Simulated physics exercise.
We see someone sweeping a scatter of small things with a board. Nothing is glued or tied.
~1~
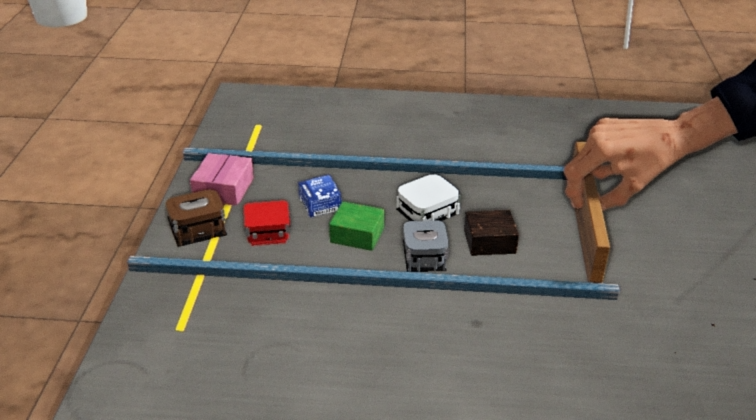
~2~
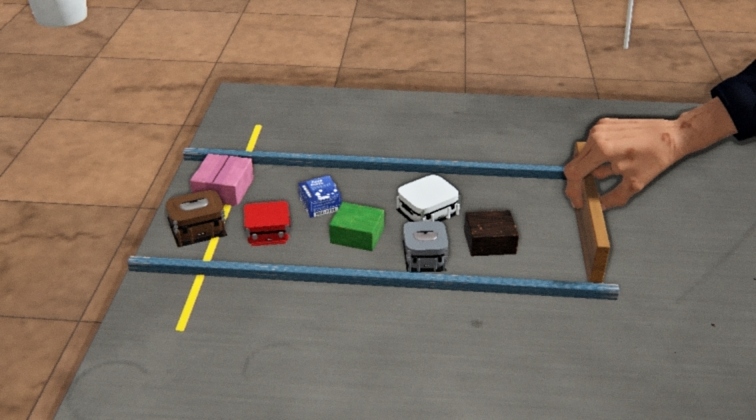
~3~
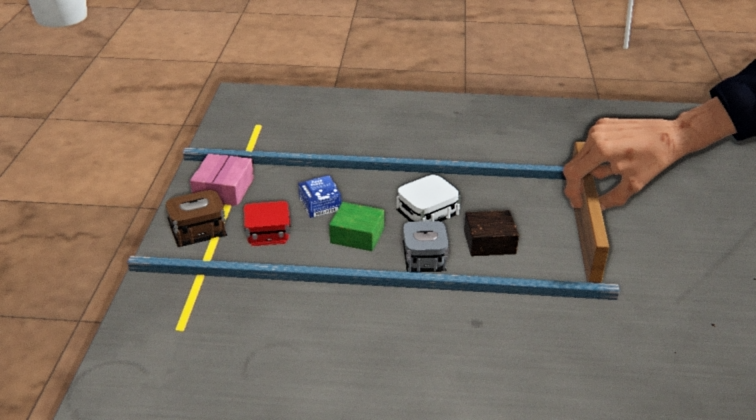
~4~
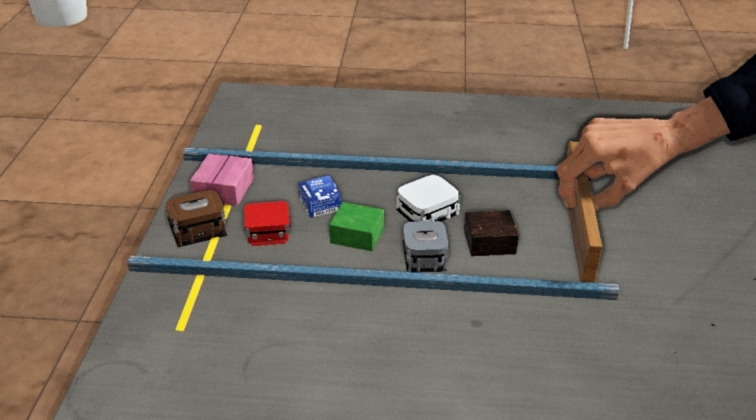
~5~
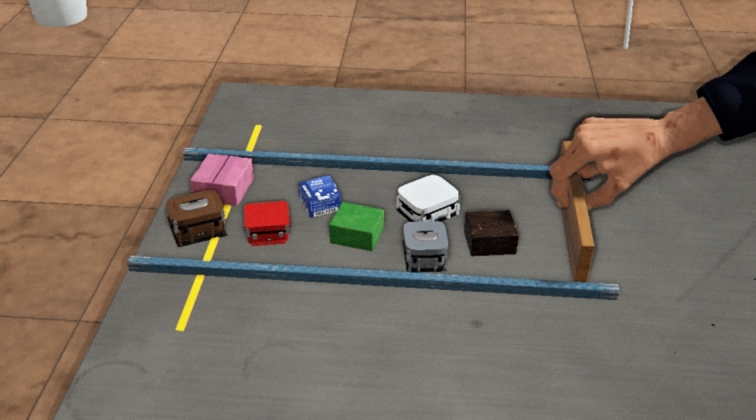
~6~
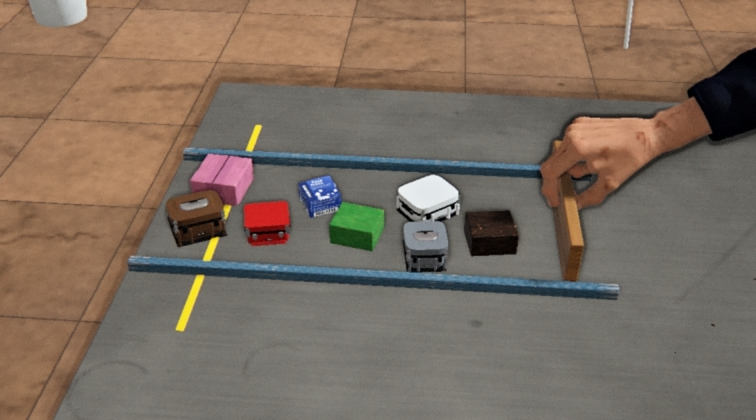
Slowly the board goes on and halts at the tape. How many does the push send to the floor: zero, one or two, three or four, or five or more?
As it turns out, the number that fall off is three or four.
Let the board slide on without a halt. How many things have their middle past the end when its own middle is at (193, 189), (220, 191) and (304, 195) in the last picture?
Place by place, 5, 5 and 1.
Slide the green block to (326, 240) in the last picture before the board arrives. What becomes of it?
It survives.
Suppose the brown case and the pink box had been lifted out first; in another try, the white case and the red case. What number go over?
The counts: 1 and 1.
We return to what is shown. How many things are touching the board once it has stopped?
The number is 3.
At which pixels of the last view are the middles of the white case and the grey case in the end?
The white case stops around (209, 183); the grey case around (186, 243).
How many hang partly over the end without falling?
2 of them.
Early on, none off yet; brown case at rest near (196, 217); pink box at rest near (223, 180); red case at rest near (267, 224).
Finally, the number that fall off is three or four; lost, red case, pink box and brown case.
